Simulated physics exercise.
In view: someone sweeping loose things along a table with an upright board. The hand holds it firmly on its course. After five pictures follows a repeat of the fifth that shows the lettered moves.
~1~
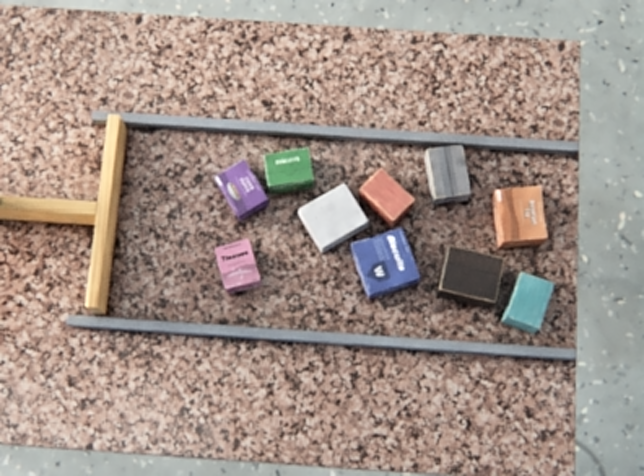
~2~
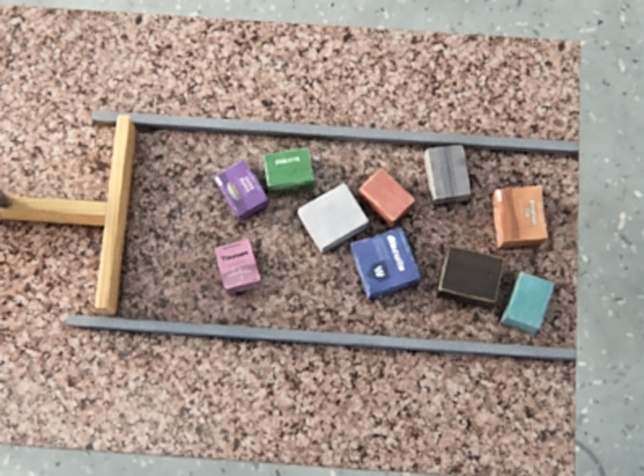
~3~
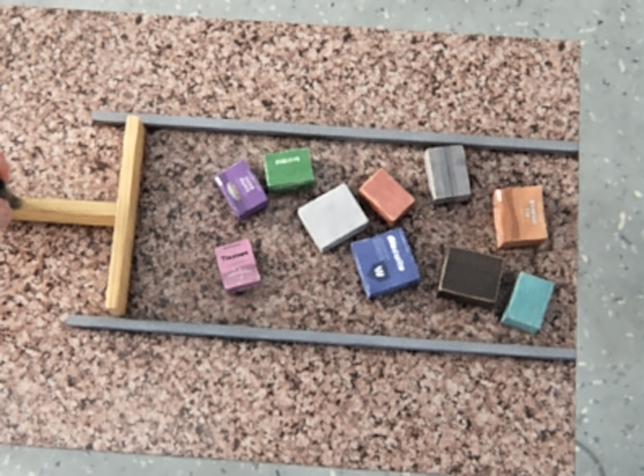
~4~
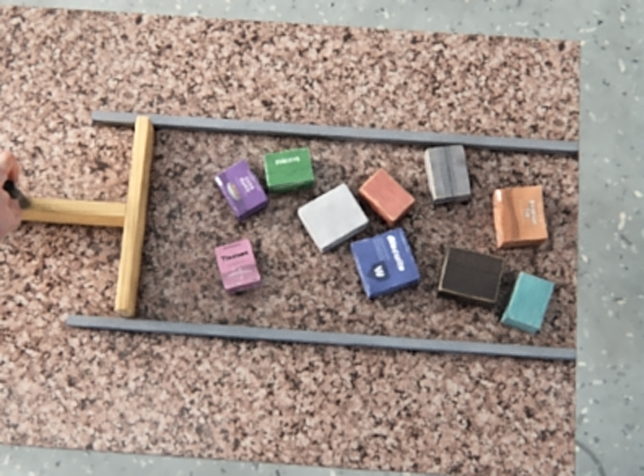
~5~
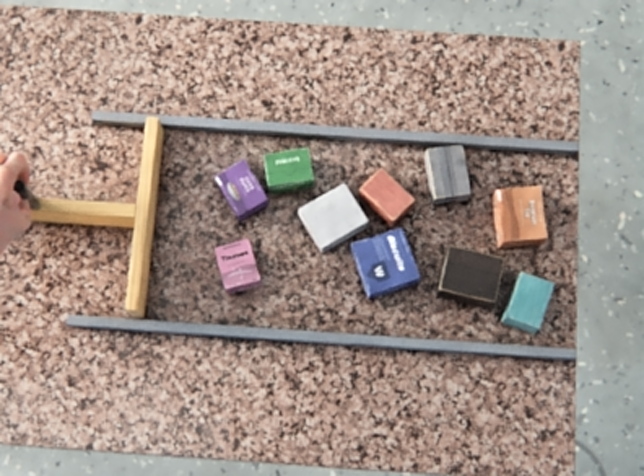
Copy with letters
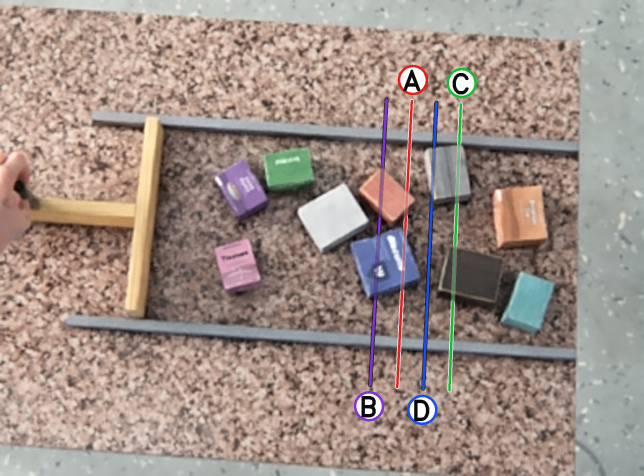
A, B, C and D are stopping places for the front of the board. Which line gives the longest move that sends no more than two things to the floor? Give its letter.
Up to line C.
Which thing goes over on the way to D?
The turquoise block.
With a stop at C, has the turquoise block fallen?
Yes.
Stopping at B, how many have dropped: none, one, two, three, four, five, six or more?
In all, none.
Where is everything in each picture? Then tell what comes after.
In the first picture, green packet (289, 171); grey box (447, 175); pink box (238, 267).
In the second picture, board (113, 209); turquoise block (528, 303).
In the third picture, board (122, 210); white block (333, 219).
In the fourth picture, board (133, 211); black block (470, 278).
In the fifth picture, board (142, 211); orange packet (519, 218); green packet (289, 171); grey box (447, 175).
On the copy, A at (405, 239); B at (379, 238); C at (455, 243); D at (430, 241).
On C. First, board (254, 219); green packet (322, 172); pink box (277, 272).
Then, board (367, 226); turquoise block (537, 306); black block (491, 290).
Finally, board (454, 232); turquoise block over the edge; black block (577, 295); one fallen.
By contrast, A is within the limit but short; B is within the limit but short; D is within the limit but short.
